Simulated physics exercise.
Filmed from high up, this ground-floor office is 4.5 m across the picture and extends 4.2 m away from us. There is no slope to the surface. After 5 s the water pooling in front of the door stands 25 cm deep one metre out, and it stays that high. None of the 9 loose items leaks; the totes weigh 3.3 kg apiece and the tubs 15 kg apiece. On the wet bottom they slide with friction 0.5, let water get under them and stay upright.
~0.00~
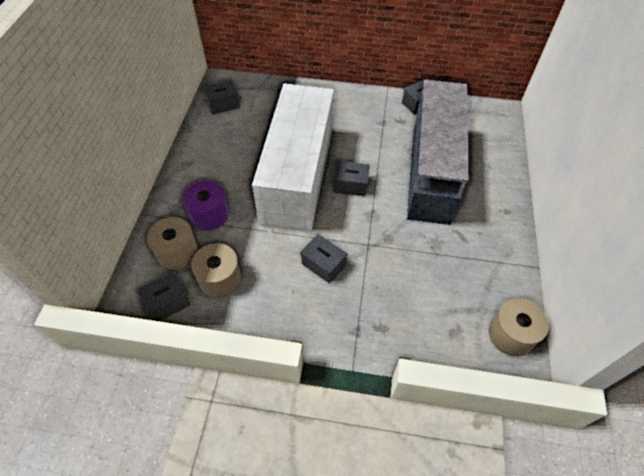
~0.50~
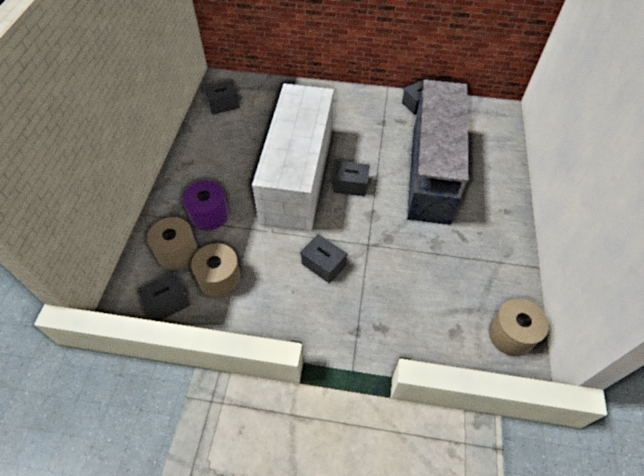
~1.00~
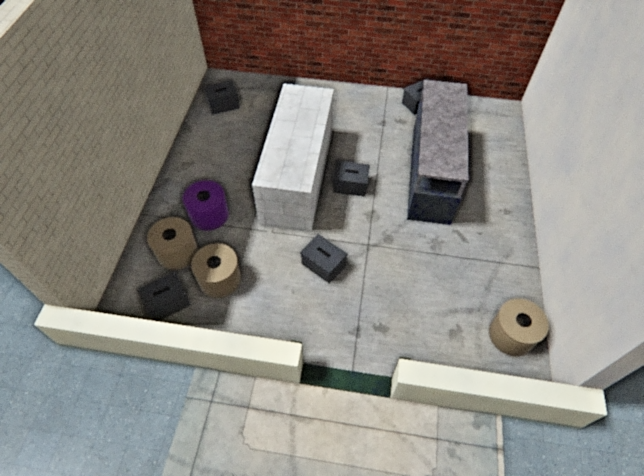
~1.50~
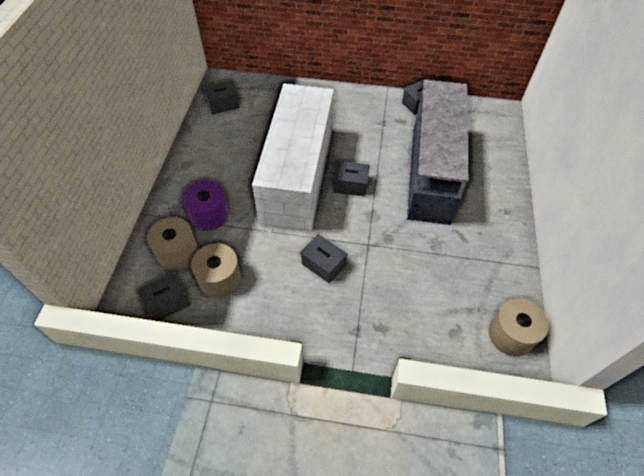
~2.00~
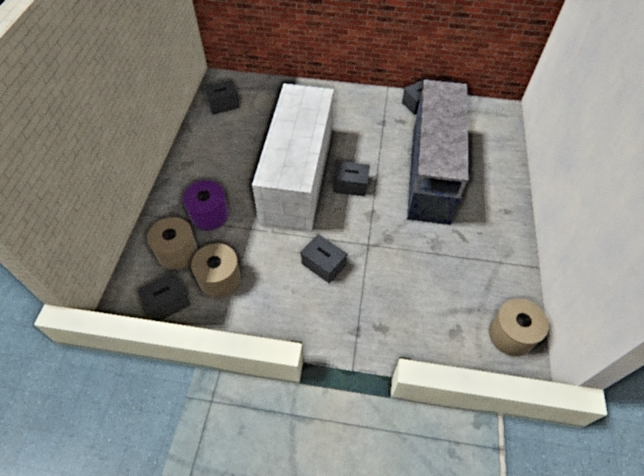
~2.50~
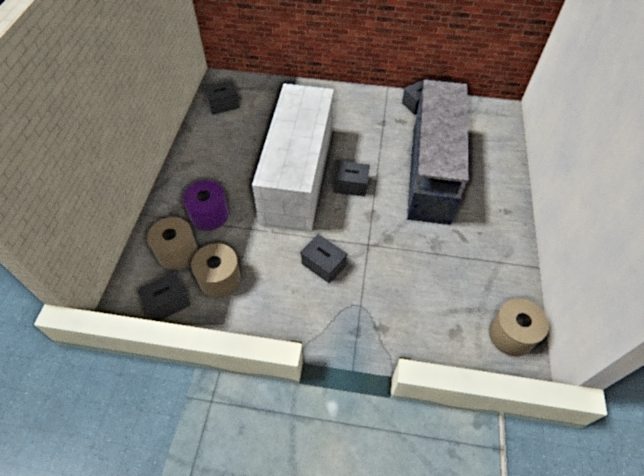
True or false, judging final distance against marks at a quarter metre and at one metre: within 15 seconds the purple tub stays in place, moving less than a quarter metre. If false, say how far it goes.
False, a quarter metre to one metre.
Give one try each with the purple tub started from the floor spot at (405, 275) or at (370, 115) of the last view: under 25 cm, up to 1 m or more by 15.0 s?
So, one try each: It goes a long distance the first time and goes a long distance the second.
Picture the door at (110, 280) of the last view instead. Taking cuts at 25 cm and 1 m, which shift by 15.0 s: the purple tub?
Under that change the purple tub keeps its spot.
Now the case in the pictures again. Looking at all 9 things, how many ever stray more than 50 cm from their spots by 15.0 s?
I get 6.
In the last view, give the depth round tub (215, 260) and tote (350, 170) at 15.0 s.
Roughly 8 and 8 cm.
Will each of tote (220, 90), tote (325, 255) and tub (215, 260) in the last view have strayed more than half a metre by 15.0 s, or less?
Note - in order: Farther; farther; smaller.
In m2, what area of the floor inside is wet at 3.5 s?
Flooded: Near 2.5 m2.
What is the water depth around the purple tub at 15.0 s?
I'd put it at about 10 cm.
After 3.5 s the purple tub is near (204, 196), 0.0 m from its start, aground; 0 afloat.
After 6.8 s the purple tub is near (204, 196), 0.0 m from its start, aground; 2 afloat.
After 11.0 s the purple tub is near (204, 196), 0.0 m from its start, aground; 5 afloat.
After 15.0 s the purple tub is near (246, 170), 0.6 m from its start, afloat; 8 afloat.
